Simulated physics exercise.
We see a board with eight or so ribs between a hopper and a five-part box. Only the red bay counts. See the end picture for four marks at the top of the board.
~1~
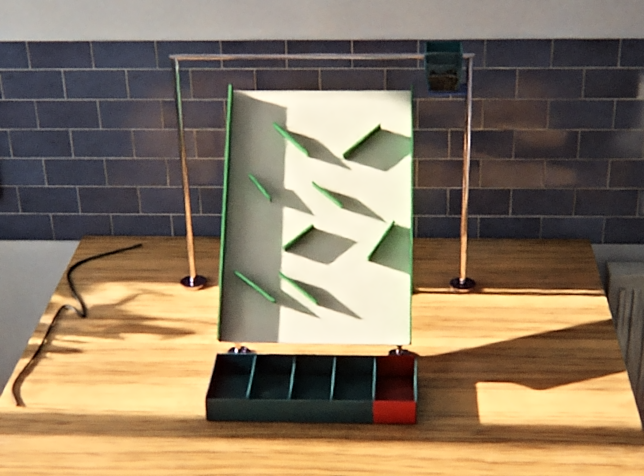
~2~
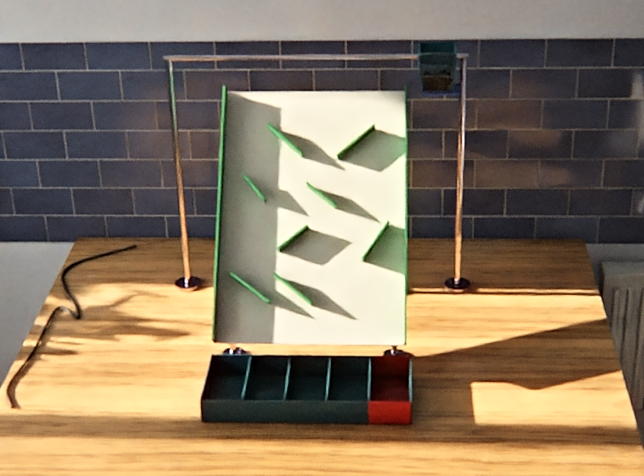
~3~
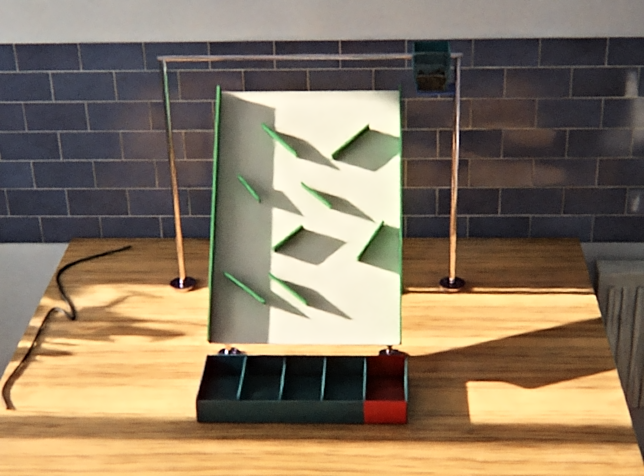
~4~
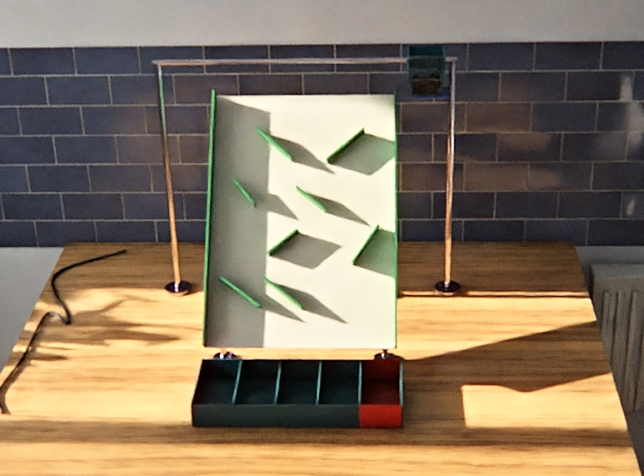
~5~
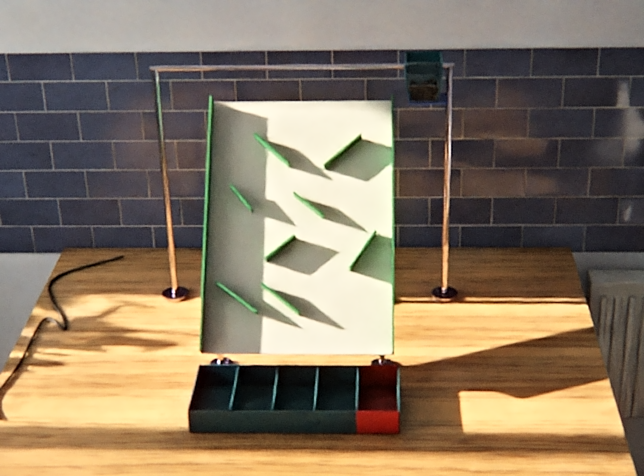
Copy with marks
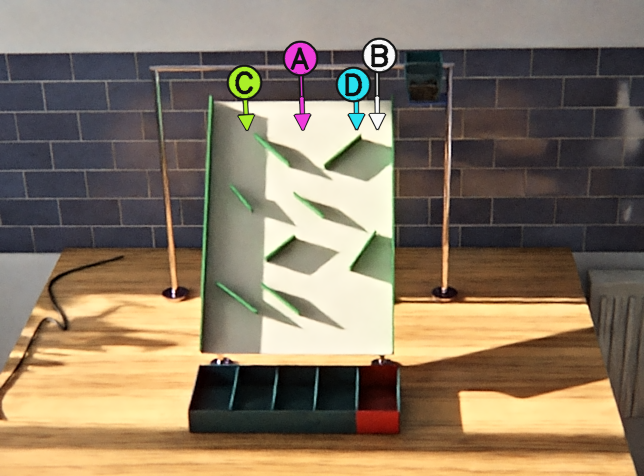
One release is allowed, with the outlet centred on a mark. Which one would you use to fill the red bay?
It is B.
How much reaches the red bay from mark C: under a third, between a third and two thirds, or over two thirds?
Under a third.
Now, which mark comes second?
Here it is mark D.
On the marked copy, mark A meets the board at (302, 124); mark B meets the board at (377, 123); mark C meets the board at (246, 124); mark D meets the board at (356, 123).
With A, none at all in the red bay, the whole lot in other bays.
With B, close to a third in the red bay, close to half in other bays, a small share outside the box.
With C, only a few in the red bay, all but a few in other bays.
With D, close to a quarter in the red bay, close to two thirds in other bays, a small share outside the box.
